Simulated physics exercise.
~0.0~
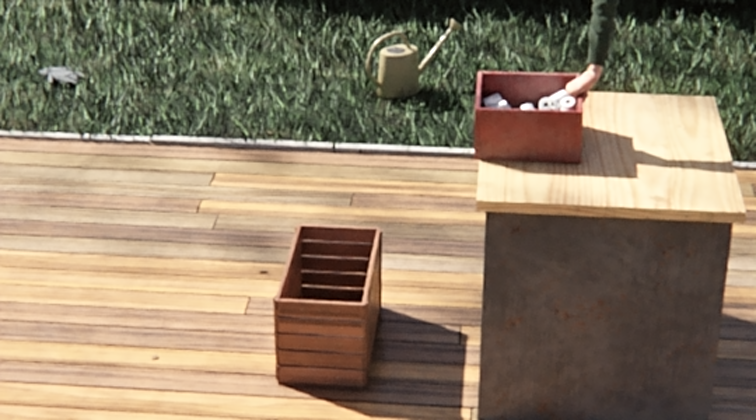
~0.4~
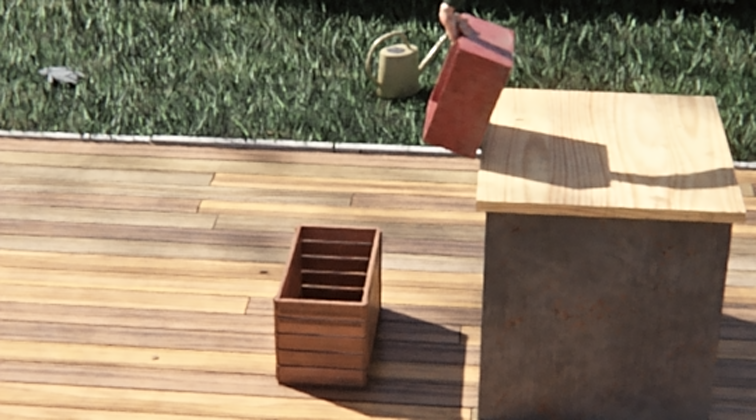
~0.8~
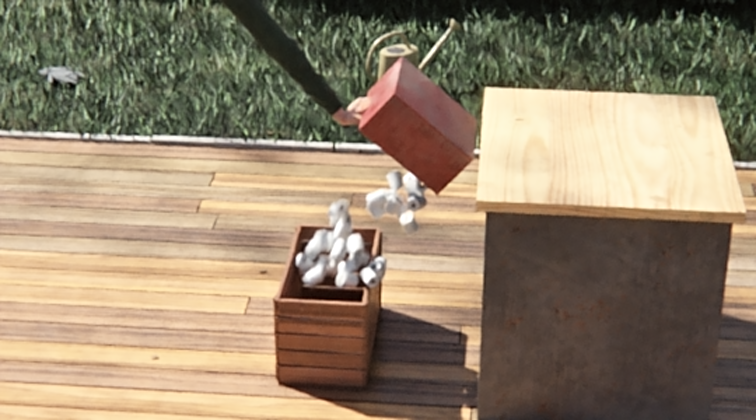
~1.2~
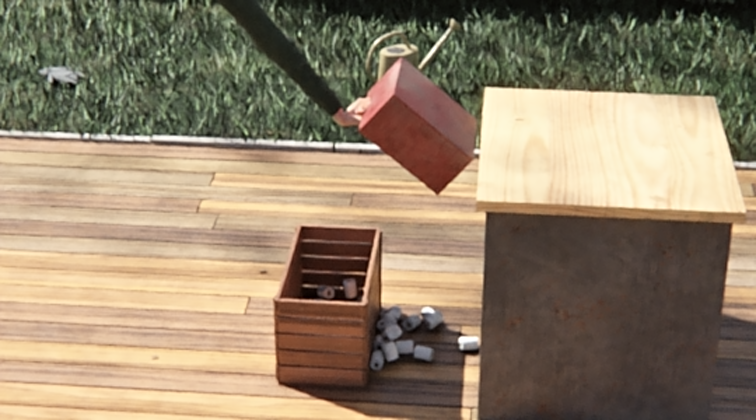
A hand tips a red crate, spilling white rolls into a wooden tub and onto the deck.
